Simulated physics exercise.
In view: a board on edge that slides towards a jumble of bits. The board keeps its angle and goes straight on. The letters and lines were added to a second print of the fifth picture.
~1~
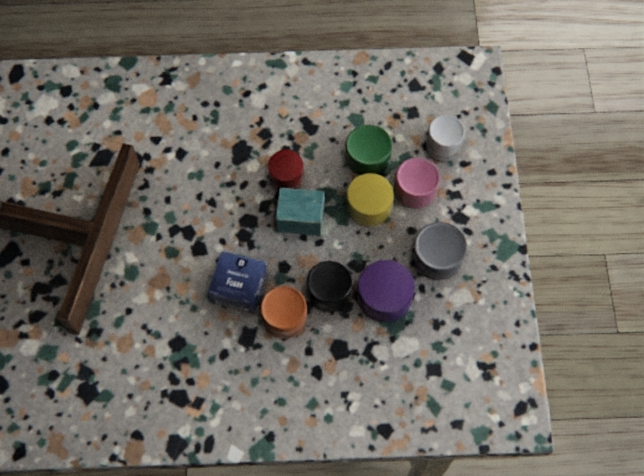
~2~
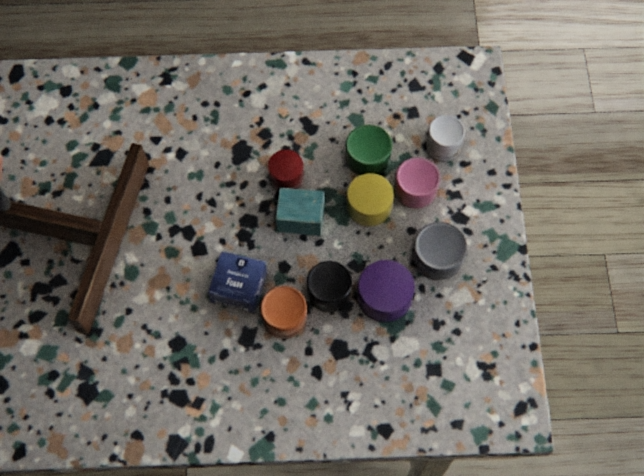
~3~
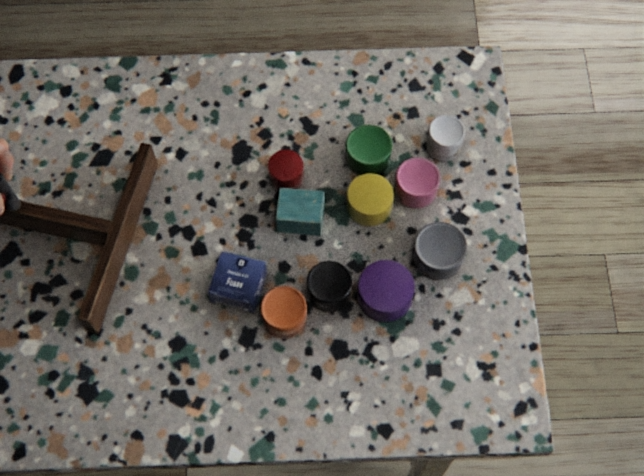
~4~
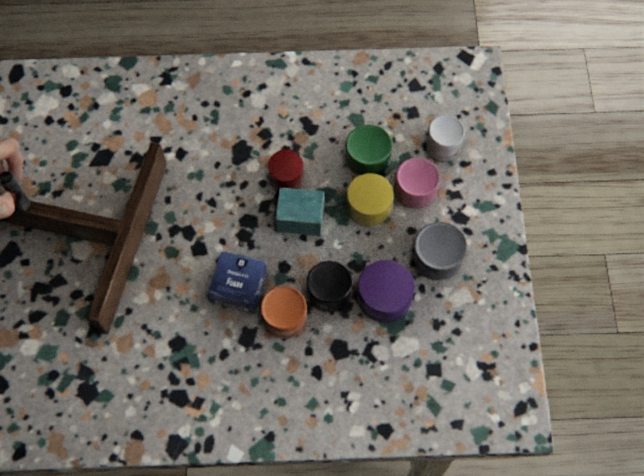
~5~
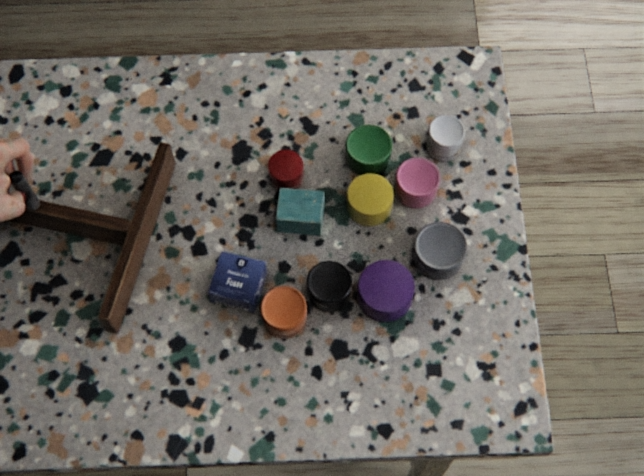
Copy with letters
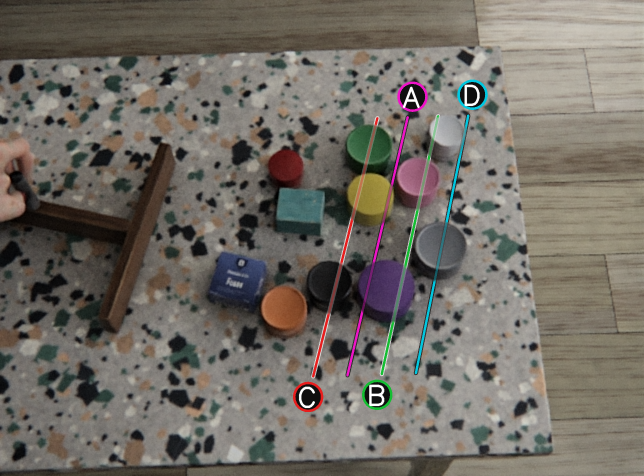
At first, a wooden T-shaped board sits at the left of a speckled tabletop, apart from a jumble of colourful round pots, a turquoise block and a blue tin. The board slides slowly rightward, and a hand gripping its handle comes into view at the left edge, while the jumble stays still.
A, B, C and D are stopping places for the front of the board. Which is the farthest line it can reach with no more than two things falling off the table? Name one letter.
It can go as far as D.
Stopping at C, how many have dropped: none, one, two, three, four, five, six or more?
The count is none.
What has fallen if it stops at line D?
The purple tin.
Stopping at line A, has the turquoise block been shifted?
Yes.
On the marked copy, A at (380, 239); B at (412, 238); C at (347, 240); D at (444, 237).
Taking D. A third of the way, board (246, 224); orange jar (303, 318); red pot (291, 172).
Two thirds of the way, board (357, 220); pink jar (460, 165); purple tin (468, 307).
When it is over, board (443, 217); purple tin over the edge; yellow pot (513, 197); one fallen.
As for the rest, A is within the limit but short; B is within the limit but short; C is within the limit but short.
